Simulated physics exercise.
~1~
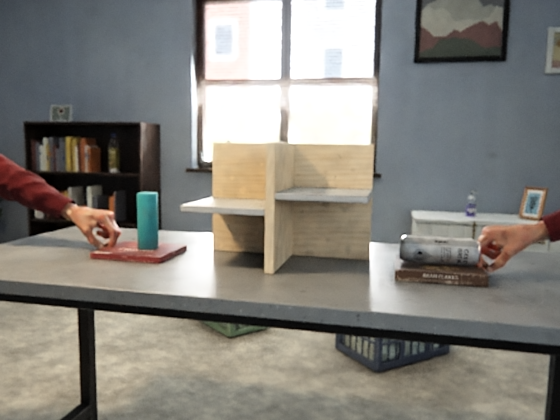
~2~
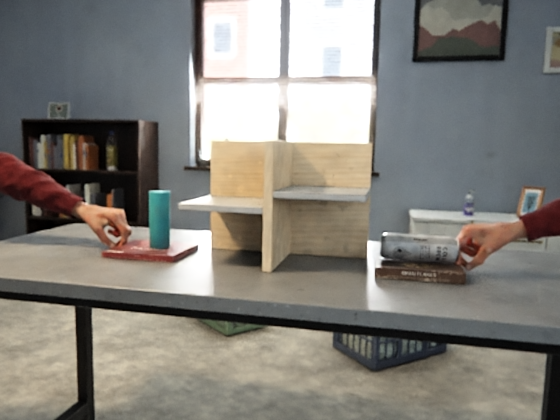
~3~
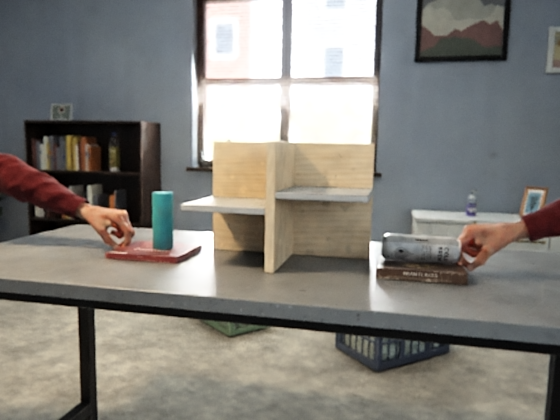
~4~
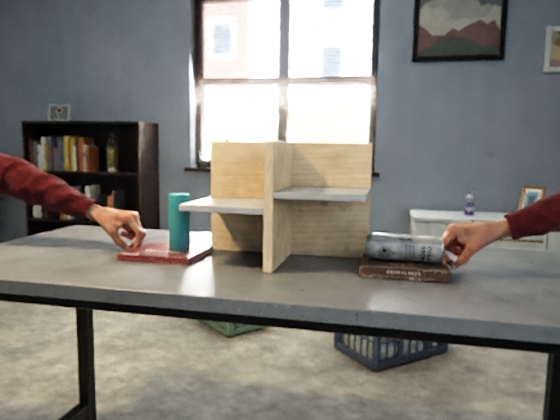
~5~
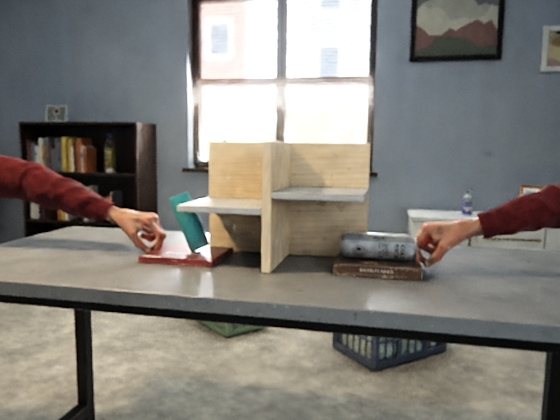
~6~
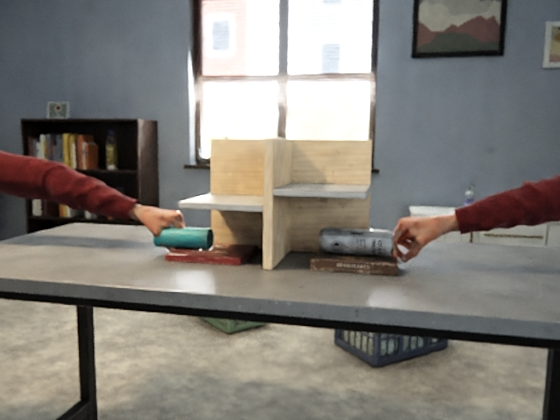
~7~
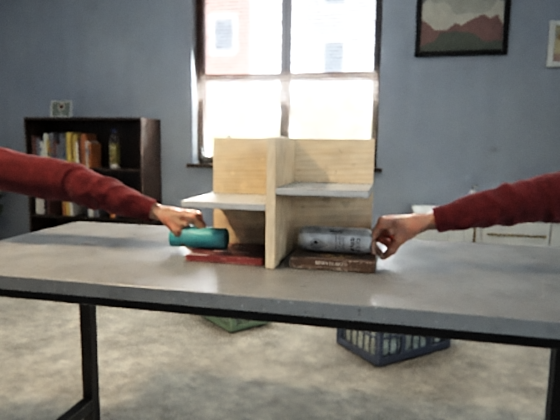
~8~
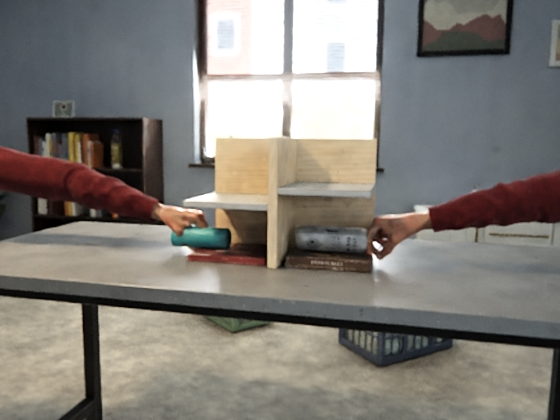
On a gray table in a room with a window, two hands slide a red box and a brown box inward under low shelves; the white can rides beneath its shelf, while the upright turquoise cylinder meets the left shelf, tips over and ends on its side.
